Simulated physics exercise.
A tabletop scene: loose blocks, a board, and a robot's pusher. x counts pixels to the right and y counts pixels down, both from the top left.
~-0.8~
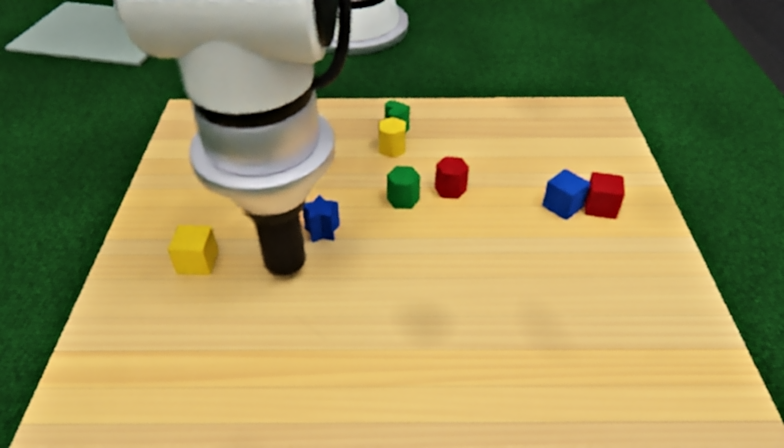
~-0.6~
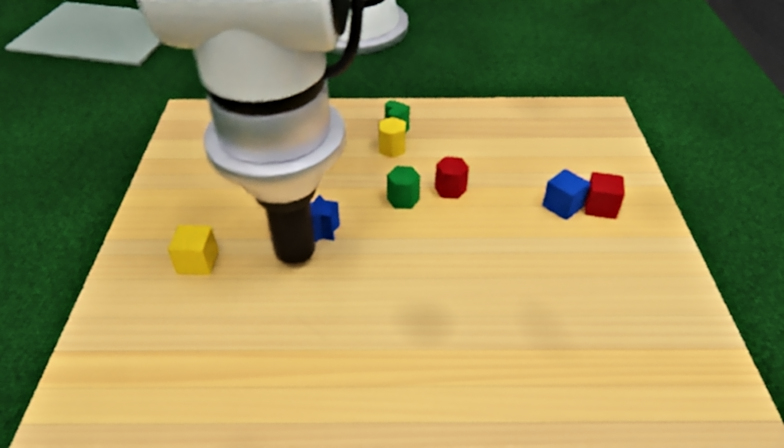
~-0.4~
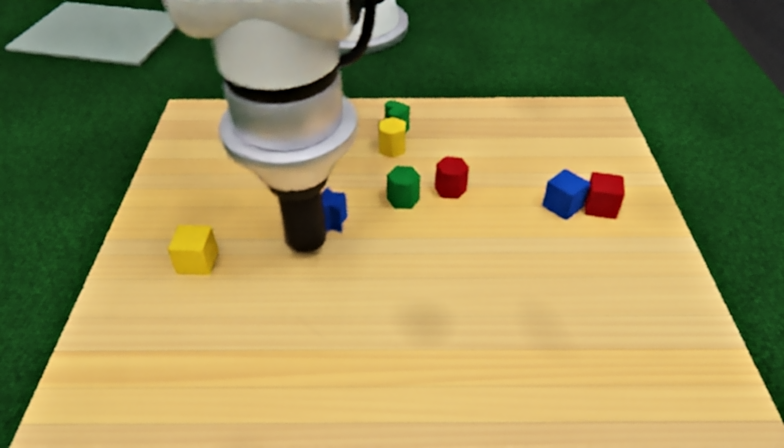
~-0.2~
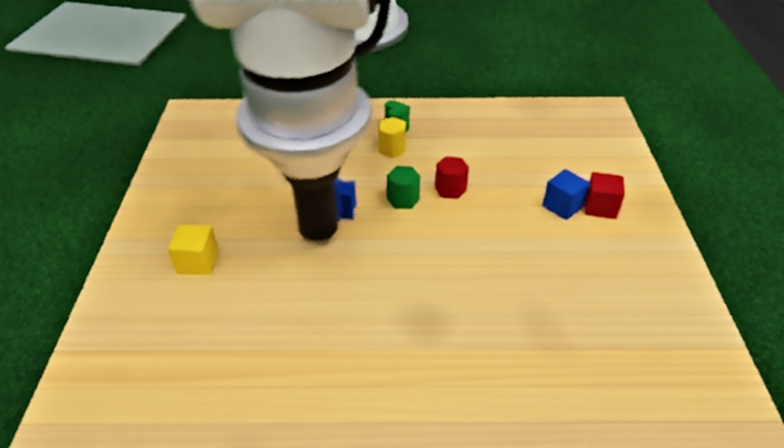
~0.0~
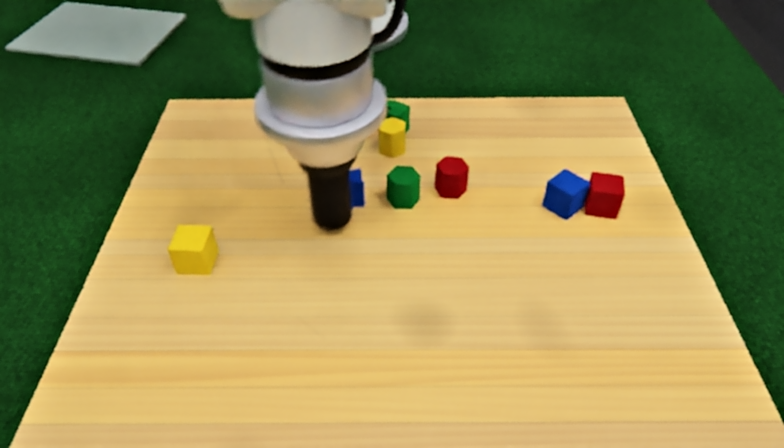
At the start, a robot's dark pusher stands beside a blue star-shaped block on a wooden tabletop, with yellow, green, red and blue blocks scattered around. The pusher moves a short way right and toward the back, nudging the star-shaped block along and partly hiding it, while the other blocks stay still.
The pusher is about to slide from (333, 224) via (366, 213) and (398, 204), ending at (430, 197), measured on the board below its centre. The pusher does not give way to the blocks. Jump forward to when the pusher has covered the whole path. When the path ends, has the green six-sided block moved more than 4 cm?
Going by the path, yes.
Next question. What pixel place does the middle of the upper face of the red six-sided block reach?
It will likely be found at (477, 159).
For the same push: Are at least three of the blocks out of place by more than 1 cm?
My answer is yes.
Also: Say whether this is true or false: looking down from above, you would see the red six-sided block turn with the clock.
That is true.
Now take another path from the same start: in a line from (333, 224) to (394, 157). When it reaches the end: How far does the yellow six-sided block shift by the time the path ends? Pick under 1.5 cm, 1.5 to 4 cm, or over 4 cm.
Displacement: Past 4 cm.
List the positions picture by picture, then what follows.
The first frame shows pusher tip (285, 260); block tops, blue star-shaped block (320, 206); yellow six-sided block (392, 125); green six-sided block (404, 174); red six-sided block (453, 165).
The second frame shows pusher (295, 249); blocks unchanged.
The third frame shows pusher (306, 238); blue star-shaped block (328, 198).
The fourth frame shows pusher (319, 227); blue star-shaped block (339, 187).
The fifth frame shows pusher (332, 216); blue star-shaped block partly hidden; yellow six-sided block (392, 125); green six-sided block (404, 174); red six-sided block (453, 165).
On the path given first. One third of the way, pusher (366, 206); blue star-shaped block (358, 168), turned 55° anticlockwise.
Two thirds of the way, pusher (398, 197); blue star-shaped block (360, 167), turned 75° anticlockwise; green six-sided block (425, 166), turned 15° anticlockwise; red six-sided block (457, 164).
At the end, pusher (430, 190); blue star-shaped block (360, 167), turned 75° anticlockwise; yellow six-sided block in place; green six-sided block (447, 154), turned 30° anticlockwise; red six-sided block (477, 159), turned 35° clockwise.
